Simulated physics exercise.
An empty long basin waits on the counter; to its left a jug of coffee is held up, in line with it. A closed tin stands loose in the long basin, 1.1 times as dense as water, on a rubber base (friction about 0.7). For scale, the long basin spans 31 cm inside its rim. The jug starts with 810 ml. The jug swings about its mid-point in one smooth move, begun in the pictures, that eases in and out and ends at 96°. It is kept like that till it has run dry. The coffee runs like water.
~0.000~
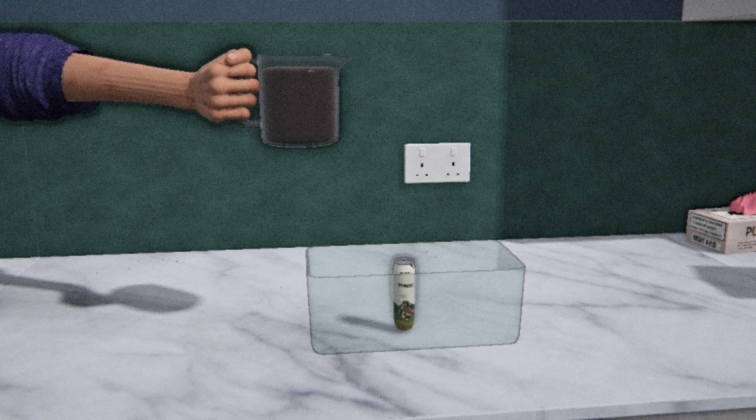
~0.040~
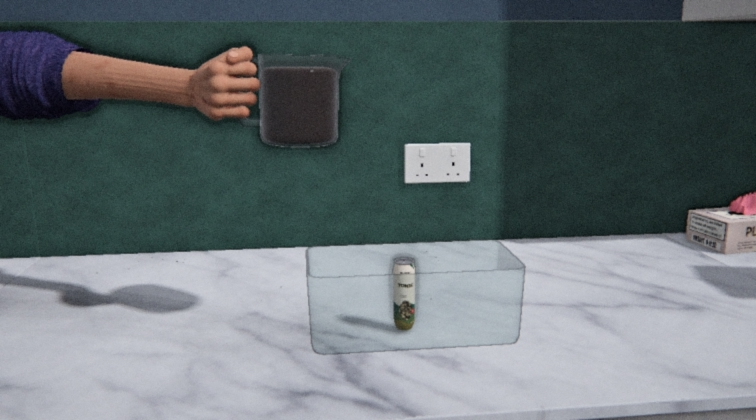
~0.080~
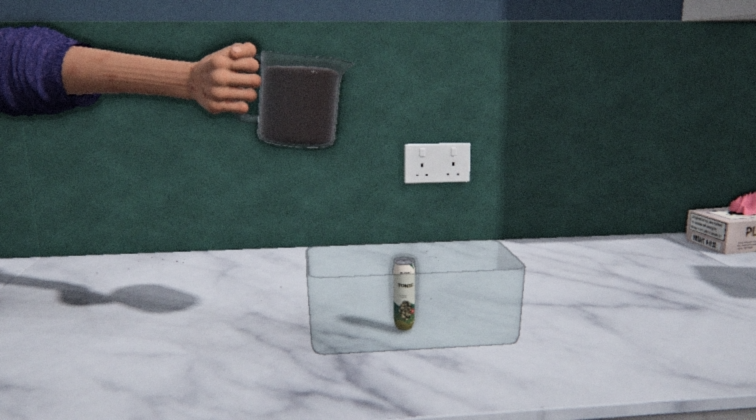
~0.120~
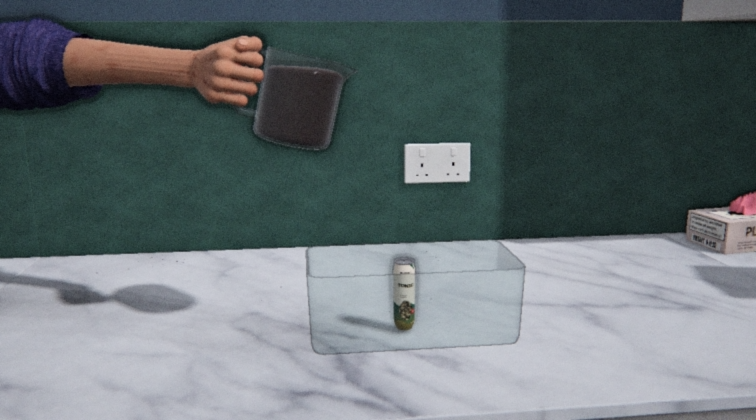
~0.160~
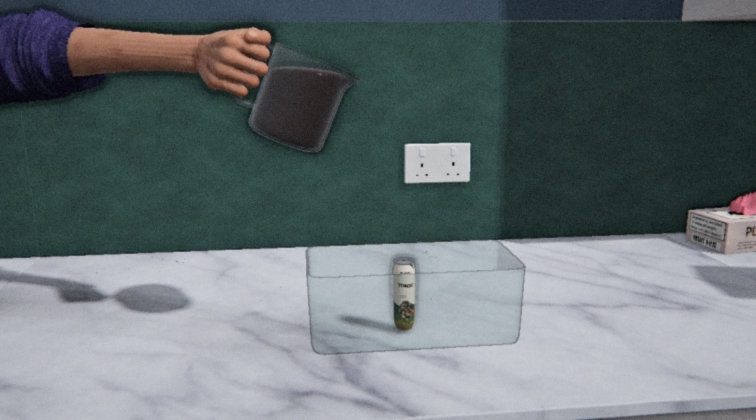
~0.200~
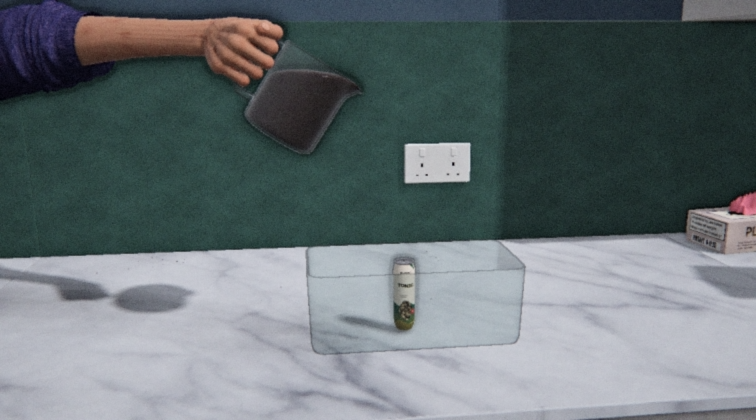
A kitchen-like counter of white, grey-veined marble runs before a dark green wall with a white double socket, seen from the front and slightly above by a still camera. A clear, empty long basin holds a small upright cream-and-green tin, with a tissue-like box at far right. At upper left, a purple-sleeved arm smoothly tilts a clear jug of dark coffee rightward, slowly at first, then faster.
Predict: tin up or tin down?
The tin keeps standing.
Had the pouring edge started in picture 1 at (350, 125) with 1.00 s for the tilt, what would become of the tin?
Then it goes over.
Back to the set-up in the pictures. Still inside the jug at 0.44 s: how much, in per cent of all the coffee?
Near 60 in a hundred.
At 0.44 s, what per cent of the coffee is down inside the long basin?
About 3 per cent.
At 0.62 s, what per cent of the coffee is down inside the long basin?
Near 46 in a hundred.
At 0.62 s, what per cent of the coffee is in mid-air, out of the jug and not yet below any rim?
Some 30 per cent.
By 0.44 s the tilt is 93° and 59 per cent is still to pour; the tin stands where it began.
By 0.62 s the tilt is 96° and 24 per cent is still to pour; the tin stands where it began.
By 0.80 s the tilt is 96° and 9 per cent is still to pour; the tin stands where it began.
By 1.00 s the tilt is 96° and 3 per cent is still to pour; the tin stands where it began.
At rest the tin stands where it began.
